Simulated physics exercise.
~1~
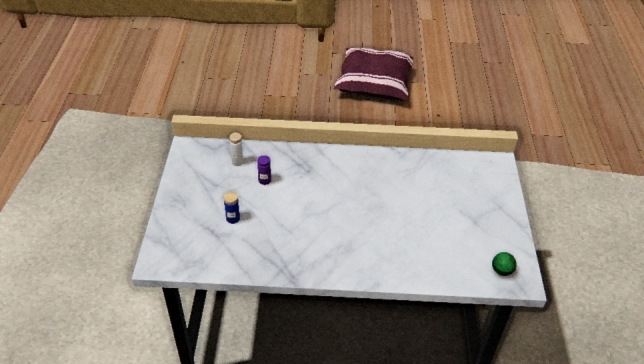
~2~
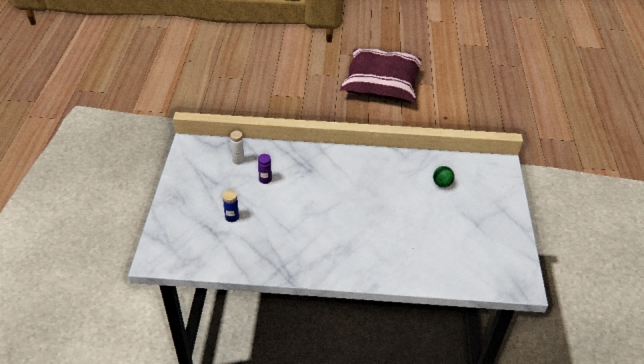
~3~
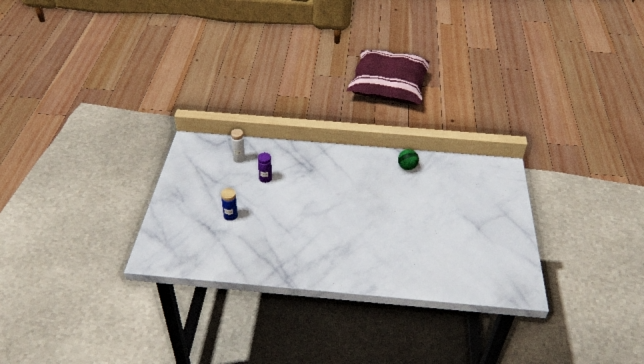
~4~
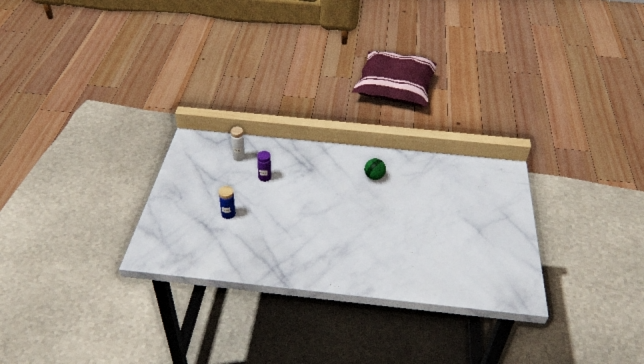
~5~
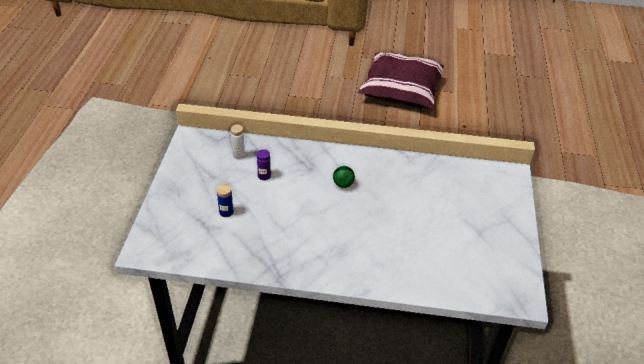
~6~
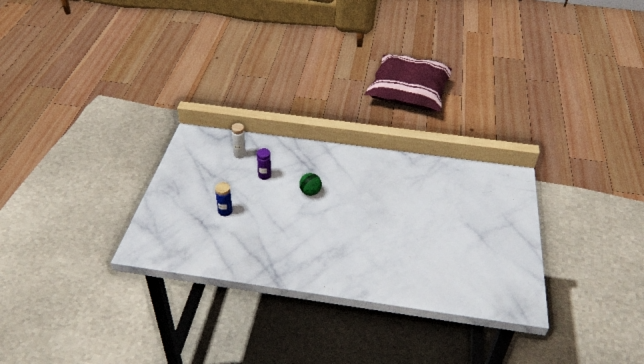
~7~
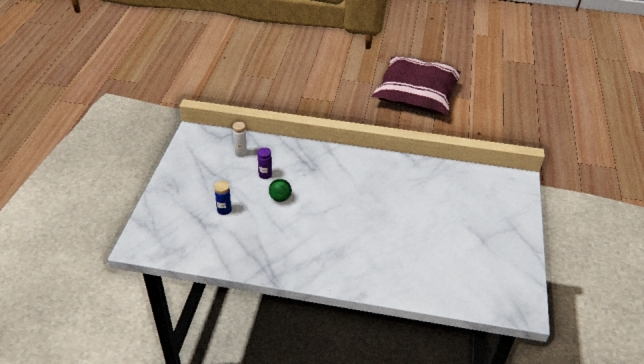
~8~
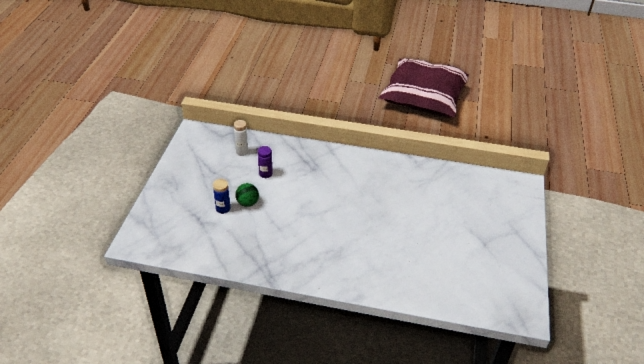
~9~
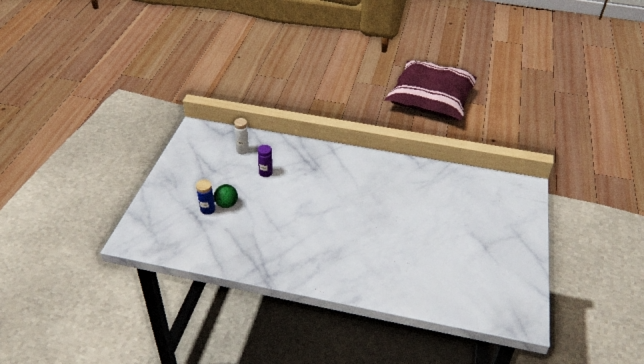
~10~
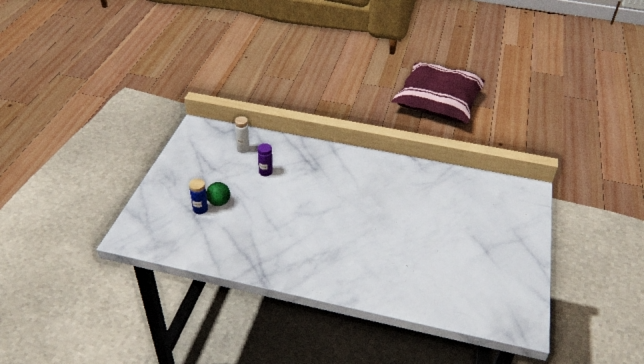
A green ball rolls from the near right corner of a white marble-topped table, seen from above in a room with a wooden floor, a pale rug and a maroon cushion, as the view drifts slightly sideways. On the left stand three small shakers, a white one at the back, a purple one and a blue one nearer. The ball reaches the wooden strip along the far edge, turns back and crosses leftward, passing in front of the purple shaker. It meets the blue shaker and nudges it left. The blue shaker ends upright beside the ball, the others still standing.
